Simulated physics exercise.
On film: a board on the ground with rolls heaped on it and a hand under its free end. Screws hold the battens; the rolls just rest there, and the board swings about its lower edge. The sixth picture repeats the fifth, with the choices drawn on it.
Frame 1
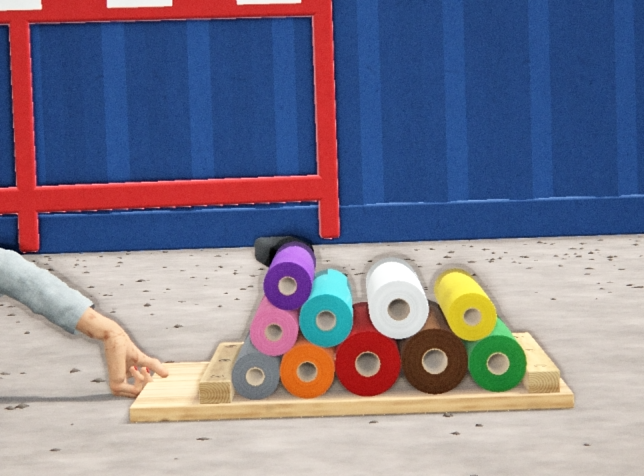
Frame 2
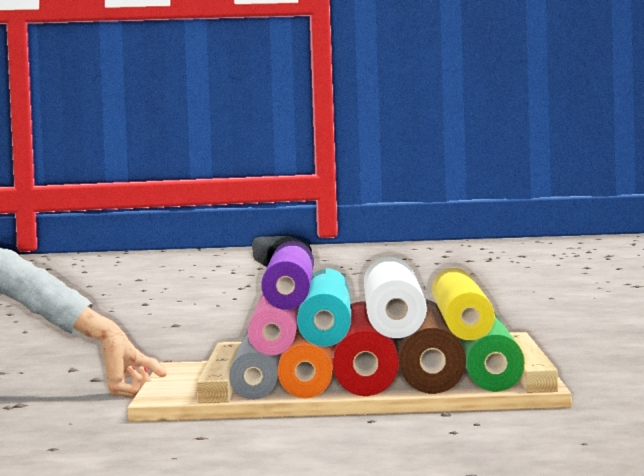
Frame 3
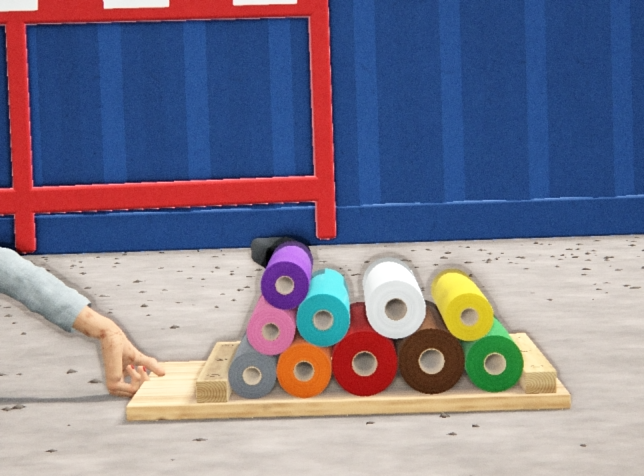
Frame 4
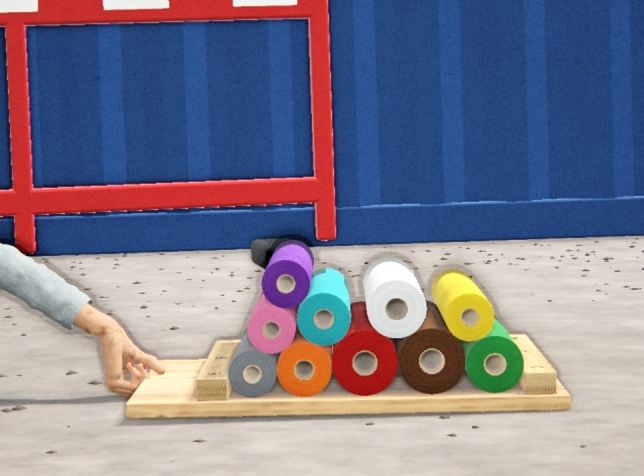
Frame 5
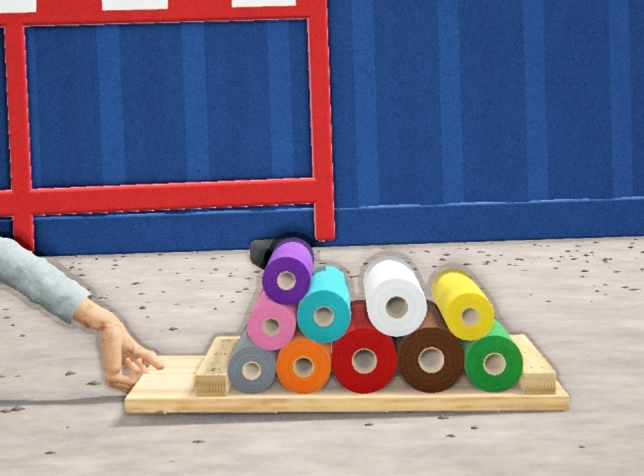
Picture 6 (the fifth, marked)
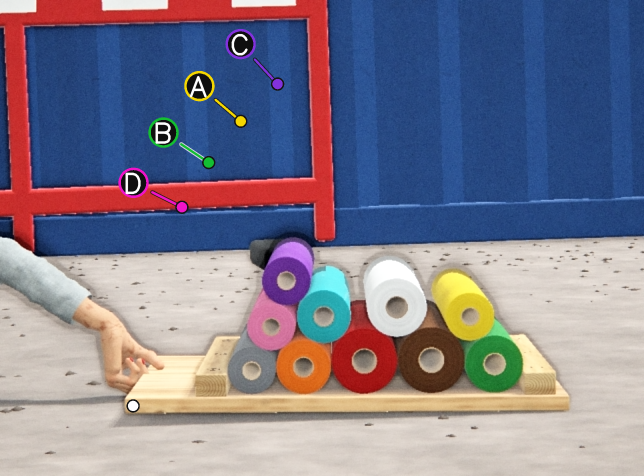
Brightly coloured rolls sit heaped on a pale wooden board on gritty grey ground, seen from the front before a blue ribbed wall and red railing. Purple, pink and turquoise rolls rise at left, white and yellow at right, above grey, orange, red, brown and green between wooden battens. A sleeved hand stays at the board's left end, and almost nothing moves beyond a very slight shift.
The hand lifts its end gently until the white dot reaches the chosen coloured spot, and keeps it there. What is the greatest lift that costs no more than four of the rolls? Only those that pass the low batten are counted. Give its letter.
At most to B.
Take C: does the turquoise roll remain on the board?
The turquoise roll: No.
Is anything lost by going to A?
Yes.
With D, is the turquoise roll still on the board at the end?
Yes.
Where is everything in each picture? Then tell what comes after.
Green roll (498, 363); white roll (399, 309); yellow roll (472, 317), in the first picture.
Yellow roll (470, 316); pink roll (272, 332), in the second picture.
Board (347, 373); grey roll (252, 376); pink roll (271, 331); red roll (364, 363), in the third picture.
Board (347, 373); grey roll (253, 374); orange roll (304, 370), in the fourth picture.
Board (346, 370); grey roll (252, 371); orange roll (304, 367), in the fifth picture.
On the marked copy, A at (241, 121); B at (209, 163); C at (278, 84); D at (182, 207); the white dot at (133, 406).
Following B. Soon after the start, board at 20°.
Later, board at 36°.
In the end, board at 36°, two over the low batten (white, yellow).
As for the rest, A five over the low batten; C five over the low batten; D one over the low batten (yellow).
